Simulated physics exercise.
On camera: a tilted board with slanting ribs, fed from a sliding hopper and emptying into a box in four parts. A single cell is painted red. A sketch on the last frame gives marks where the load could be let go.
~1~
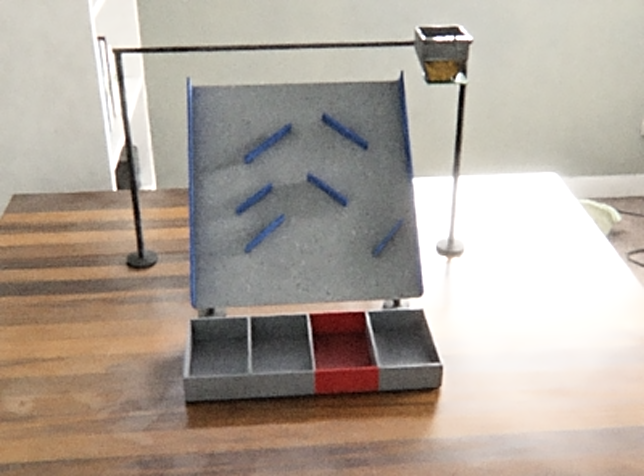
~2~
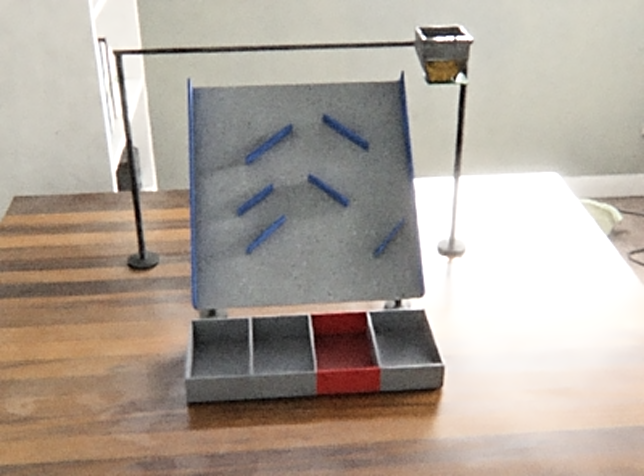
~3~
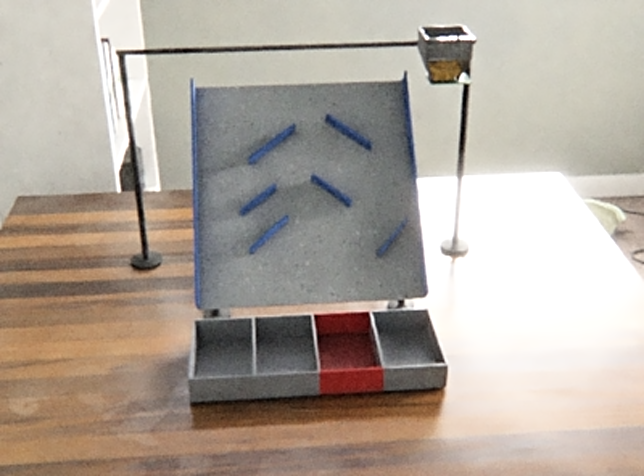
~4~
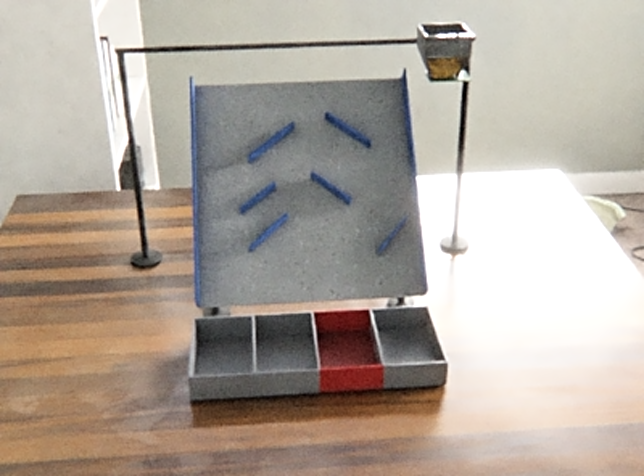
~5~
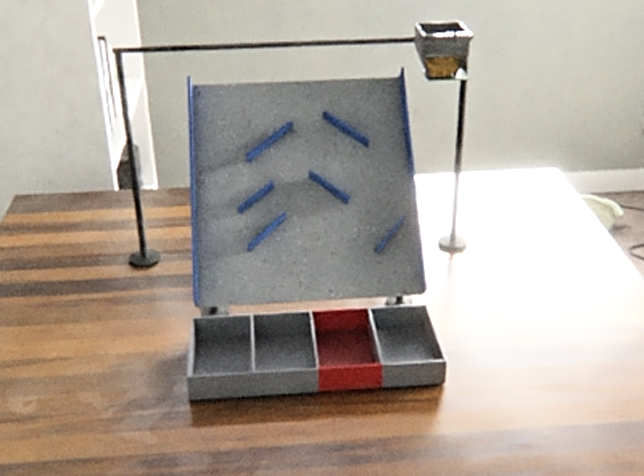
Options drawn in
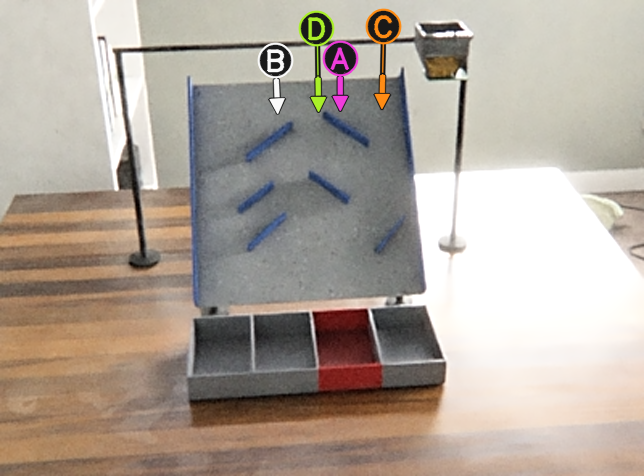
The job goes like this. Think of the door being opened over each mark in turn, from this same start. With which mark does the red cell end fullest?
The best mark is C.
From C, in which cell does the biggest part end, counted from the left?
It is the third one.
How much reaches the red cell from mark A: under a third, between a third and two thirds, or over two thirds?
It is between a third and two thirds.
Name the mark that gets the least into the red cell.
That is mark B.
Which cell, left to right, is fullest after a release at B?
The first.
On the marked copy, mark A meets the board at (340, 105); mark B meets the board at (277, 108); mark C meets the board at (382, 103); mark D meets the board at (318, 106).
Choosing A, roughly half in the red cell, about a tenth in other cells, roughly a third held on the board, about a tenth outside the box.
Choosing B, about a tenth in the red cell, roughly half in other cells, roughly a third held on the board, just a few outside the box.
Choosing C, the larger part in the red cell, about a tenth in other cells, about a tenth held on the board, just a few outside the box.
Choosing D, roughly half in the red cell, roughly a third in other cells, about a tenth held on the board, about a tenth outside the box.
